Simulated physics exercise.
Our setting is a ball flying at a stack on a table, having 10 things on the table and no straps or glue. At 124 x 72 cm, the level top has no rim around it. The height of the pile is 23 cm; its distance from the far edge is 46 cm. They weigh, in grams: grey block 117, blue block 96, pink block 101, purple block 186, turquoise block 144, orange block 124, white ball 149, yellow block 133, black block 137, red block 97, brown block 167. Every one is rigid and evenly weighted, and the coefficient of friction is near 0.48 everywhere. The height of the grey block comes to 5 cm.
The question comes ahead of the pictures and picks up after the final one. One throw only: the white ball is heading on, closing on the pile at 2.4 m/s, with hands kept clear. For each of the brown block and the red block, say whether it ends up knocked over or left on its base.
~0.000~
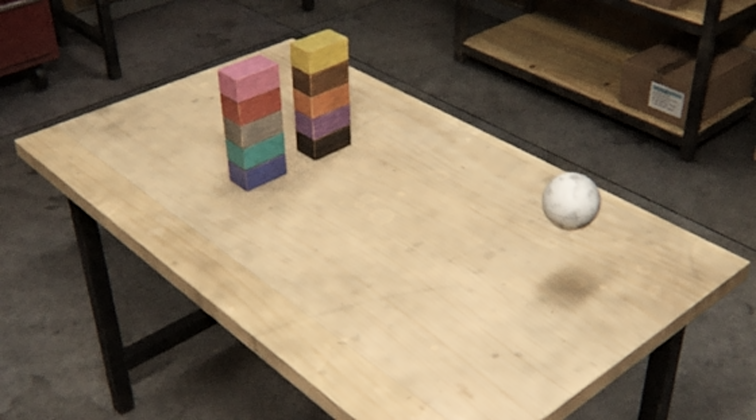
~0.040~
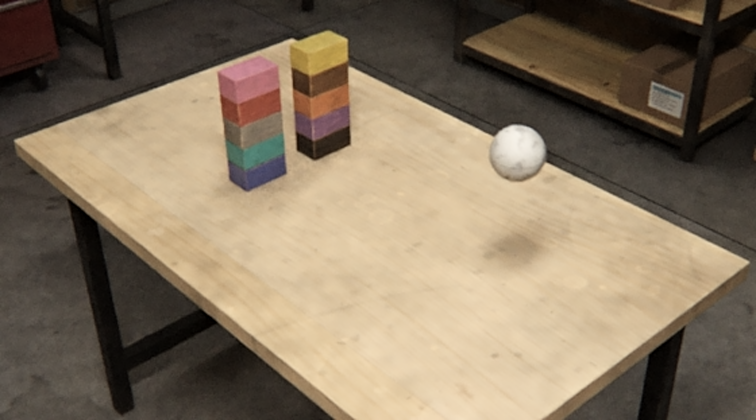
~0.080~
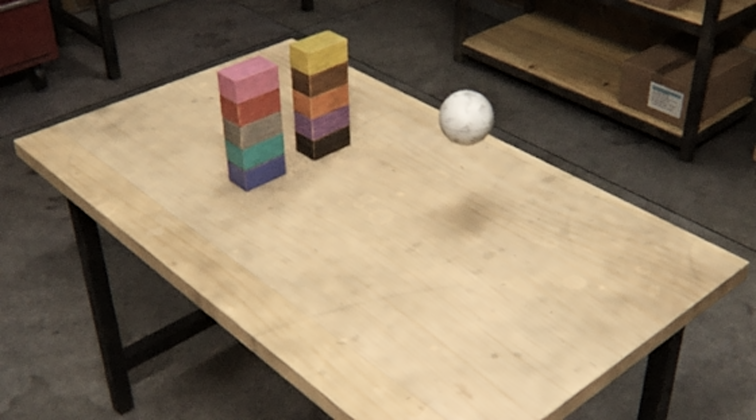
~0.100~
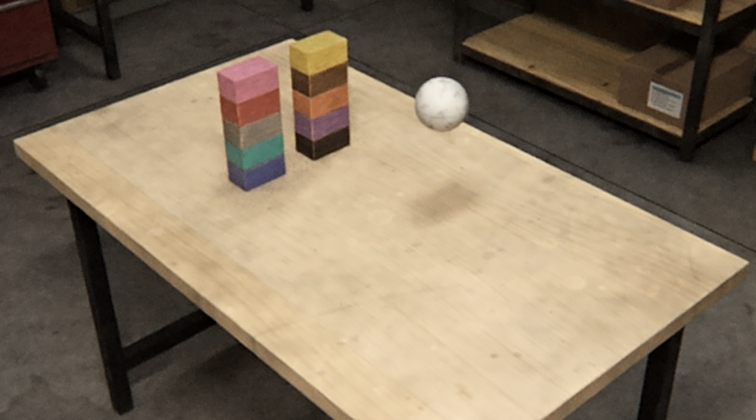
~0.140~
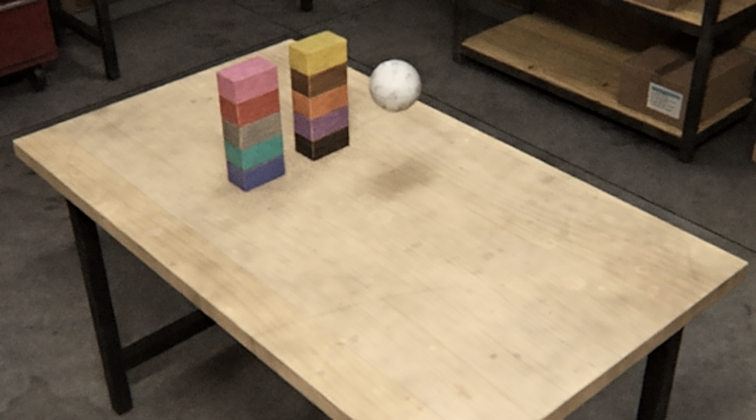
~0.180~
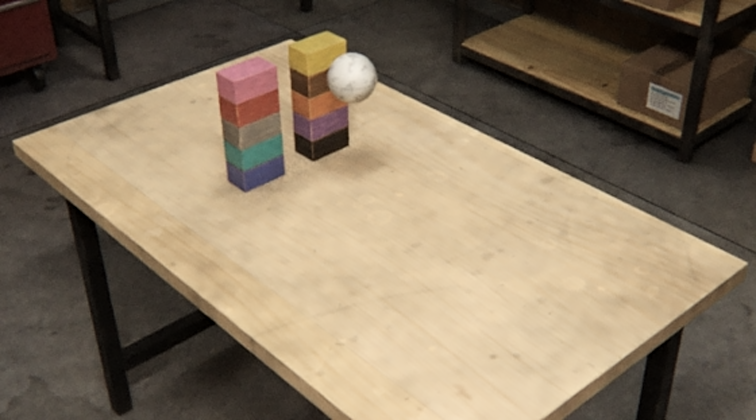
The brown block does not go over; the red block goes over.
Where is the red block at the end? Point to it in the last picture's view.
Near (204, 120).
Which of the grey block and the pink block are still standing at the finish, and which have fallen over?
Here's how it ends: The grey block never goes down, and the pink block comes down.
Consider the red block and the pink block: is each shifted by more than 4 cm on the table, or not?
As for the red block, it winds up somewhere else, and the pink block winds up somewhere else.
After 0.38 s, white ball near (271, 93); red block leaning 28° near (218, 95); pink block leaning 29°; grey block leaning 7°.
After 0.48 s, white ball near (278, 100); red block leaning 54° near (198, 121); pink block leaning 51°; grey block leaning 6°.
After 0.68 s, white ball near (306, 171); red block on its side near (192, 120); pink block upside down.
At rest (1.6 s), tipped over on the table, pink block and red block; the other 8 in place, give or take 4 cm. Seen from the same camera at the end, brown block near (319, 76), red block near (204, 120).
